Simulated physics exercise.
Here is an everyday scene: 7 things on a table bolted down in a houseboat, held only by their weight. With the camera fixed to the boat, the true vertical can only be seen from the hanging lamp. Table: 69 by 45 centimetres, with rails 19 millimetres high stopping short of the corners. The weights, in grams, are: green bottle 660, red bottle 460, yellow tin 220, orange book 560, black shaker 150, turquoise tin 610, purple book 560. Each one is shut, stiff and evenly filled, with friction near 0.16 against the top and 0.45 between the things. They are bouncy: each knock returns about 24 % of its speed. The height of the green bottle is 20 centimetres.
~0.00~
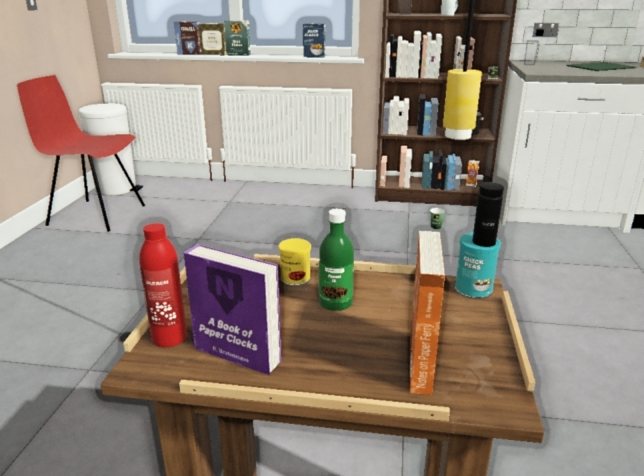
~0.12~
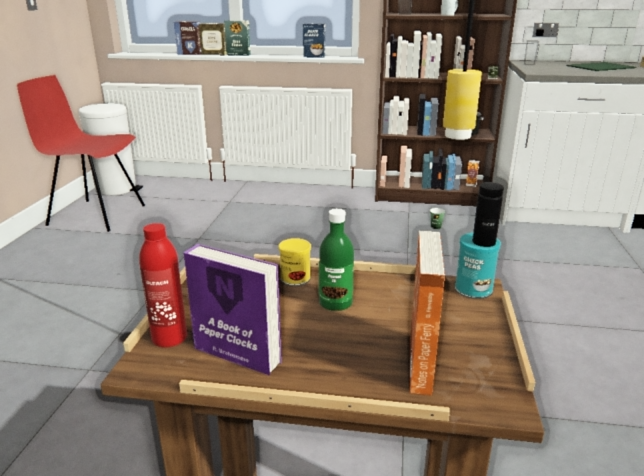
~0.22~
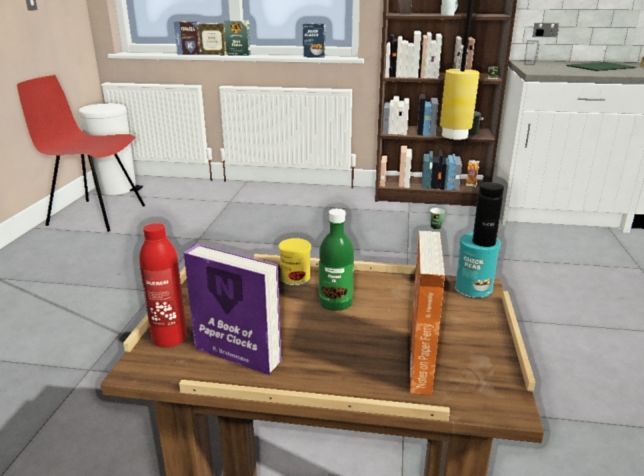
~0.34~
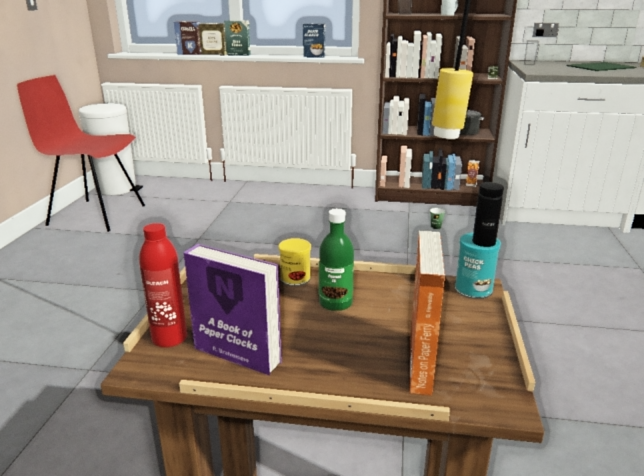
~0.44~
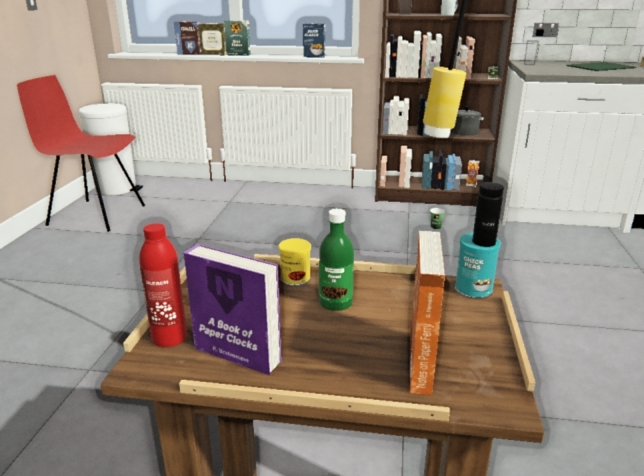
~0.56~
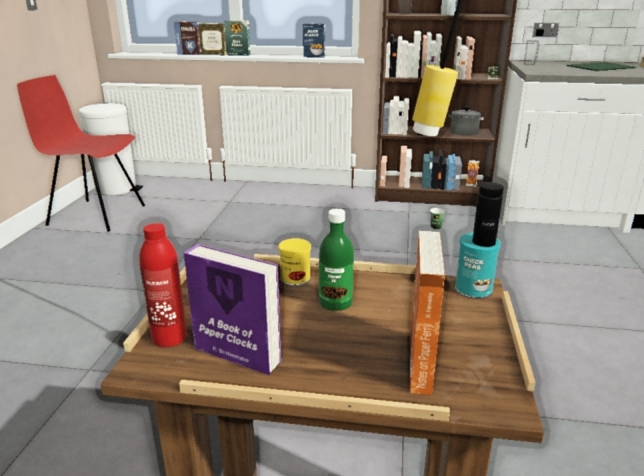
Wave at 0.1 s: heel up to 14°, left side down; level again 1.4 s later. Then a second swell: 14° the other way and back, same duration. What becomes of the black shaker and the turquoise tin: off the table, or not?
My prediction: Black shaker kept; turquoise tin kept.
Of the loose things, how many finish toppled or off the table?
1.
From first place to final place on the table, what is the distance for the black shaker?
Start to finish, roughly 0 cm.
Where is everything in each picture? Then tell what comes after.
In the first picture, boat level; black shaker (488, 215); turquoise tin (477, 266).
In the second picture, boat level; yellow tin (295, 262); orange book (425, 311).
In the third picture, floor tilted 1°, left side down; purple book (234, 309); green bottle (336, 259).
In the fourth picture, floor tilted 4°, left side down; red bottle (162, 285); yellow tin (295, 262).
In the fifth picture, floor tilted 7°, left side down; orange book (425, 311); purple book (234, 309).
In the sixth picture, floor tilted 10°, left side down; black shaker (488, 215); turquoise tin (477, 266).
After 0.96 s, floor tilted 12°, left side down; black shaker slid 5 cm near (462, 213); turquoise tin slid 5 cm near (452, 264); orange book tipped 33° from how it sat.
After 1.26 s, floor tilted 4°, left side down; black shaker slid 14 cm near (419, 211); turquoise tin slid 14 cm near (411, 261); orange book on its side.
After 2.36 s, floor tilted 12°, right side down; black shaker slid 11 cm near (433, 212); turquoise tin slid 11 cm near (425, 262); orange book on its side.
After 2.66 s, floor tilted 4°, right side down; black shaker slid 2 cm near (477, 214); turquoise tin slid 2 cm near (466, 265); orange book on its side.
At rest (3.4 s), tipped over on the table, orange book; not toppled but over 5 cm from the start, red bottle and purple book; the other 4 in place, give or take 5 cm. In the last view, black shaker near (488, 215), turquoise tin near (477, 266).
